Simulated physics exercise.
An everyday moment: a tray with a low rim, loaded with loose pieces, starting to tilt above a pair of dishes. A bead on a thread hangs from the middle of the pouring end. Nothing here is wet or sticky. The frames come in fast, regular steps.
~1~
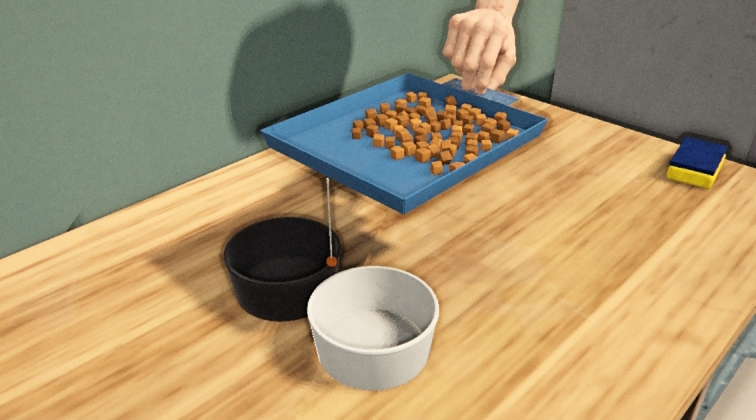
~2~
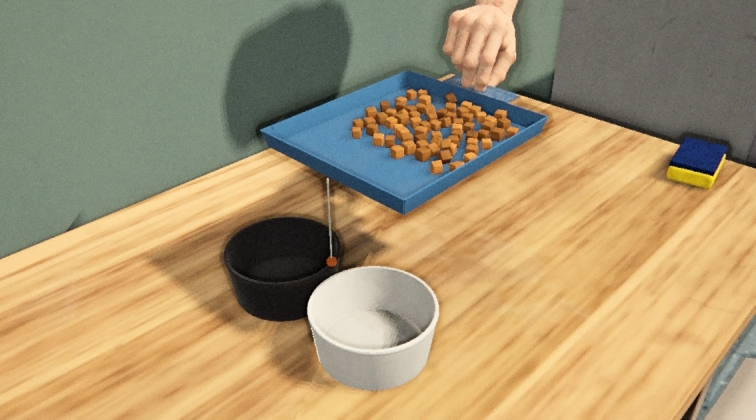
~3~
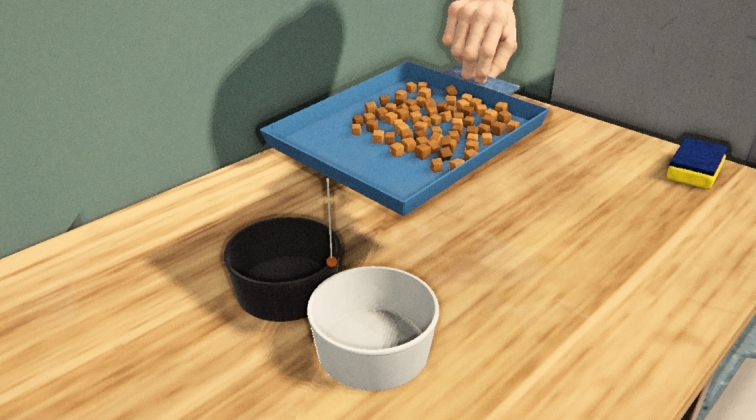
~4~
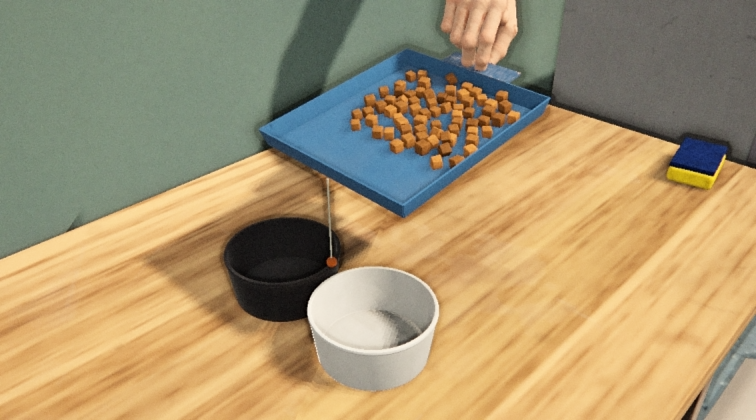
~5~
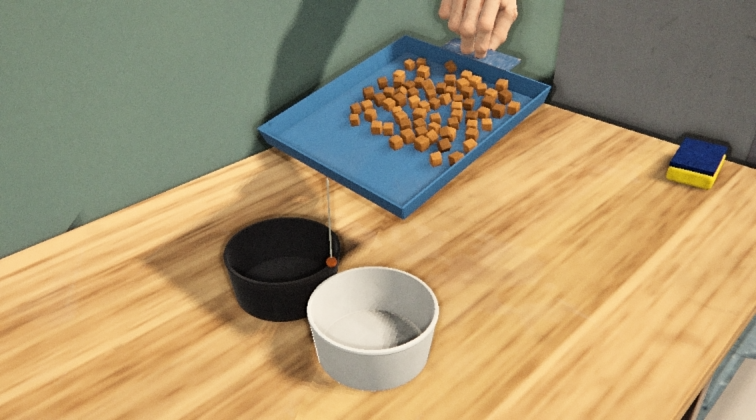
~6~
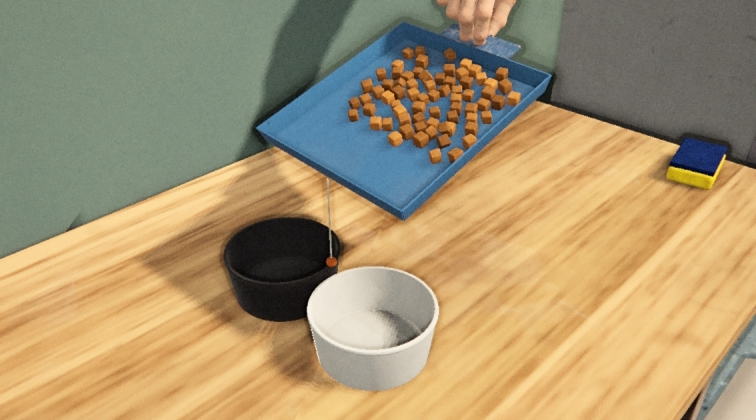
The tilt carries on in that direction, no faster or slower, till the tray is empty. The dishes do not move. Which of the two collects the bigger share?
The right one ends fuller.
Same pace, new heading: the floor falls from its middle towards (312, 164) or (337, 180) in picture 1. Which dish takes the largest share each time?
In turn: The dish on the left; the right-hand dish.
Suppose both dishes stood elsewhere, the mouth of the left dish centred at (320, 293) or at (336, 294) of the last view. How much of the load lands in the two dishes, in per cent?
First some 80, then 80 per cent.
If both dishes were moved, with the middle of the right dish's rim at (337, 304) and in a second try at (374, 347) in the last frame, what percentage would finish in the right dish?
The first gives 70 %, the second 60 %.
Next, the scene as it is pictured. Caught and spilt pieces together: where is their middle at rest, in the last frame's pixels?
At about (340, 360).
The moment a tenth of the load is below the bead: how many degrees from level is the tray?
Roughly 110°.
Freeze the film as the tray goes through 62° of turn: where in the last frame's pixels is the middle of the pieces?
Close to (371, 163).
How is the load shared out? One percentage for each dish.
Left dish: 0 %, right dish: 50 %.
Shortly afterwards, tray tipped steeply; all but a few on the tray; only a few in the air.
Next, tray tipped past a quarter turn; all but a few on the tray; a little in the right dish; only a few outside both.
Some moments later, tray tipped past a quarter turn; near half in the right dish; near half outside both.
In the end, tray tipped past a quarter turn; near half in the right dish; none at all in the left dish; near half outside both.
